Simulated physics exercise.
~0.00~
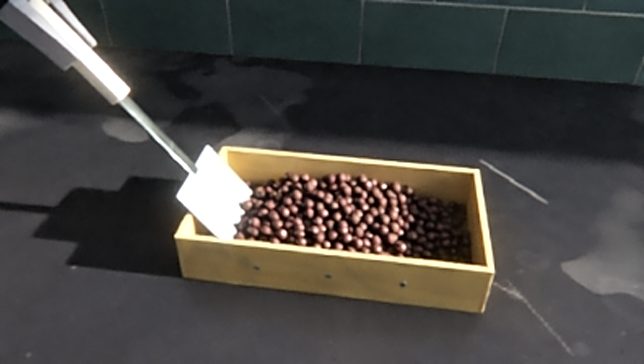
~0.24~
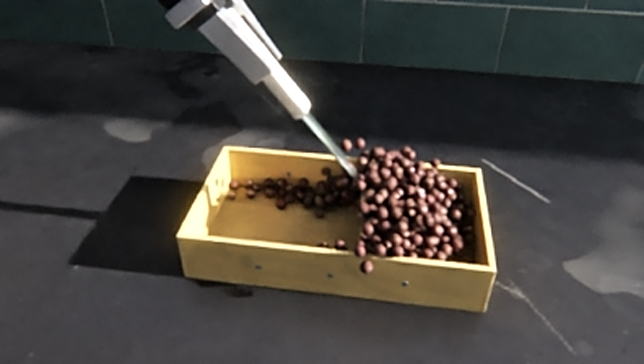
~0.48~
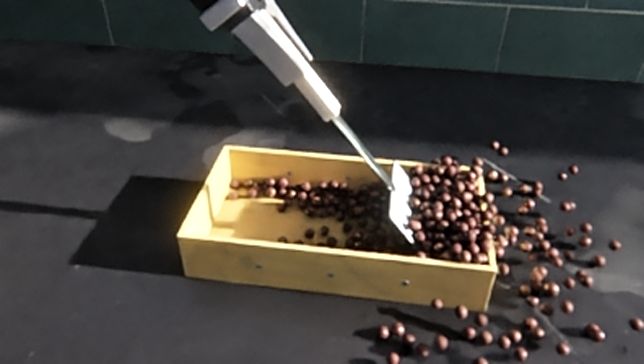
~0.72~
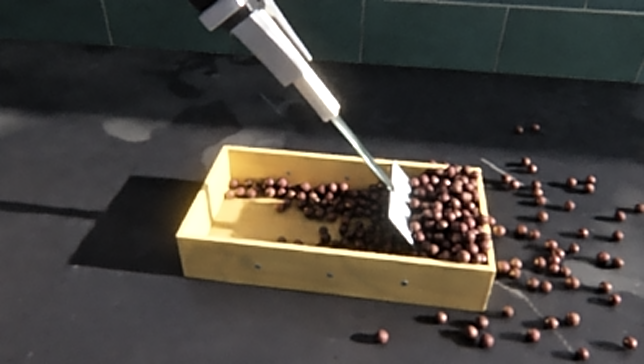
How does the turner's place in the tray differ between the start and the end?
At the start the turner is at the left end of the tray. By the end it is well over to the right, up against the heaped beads.
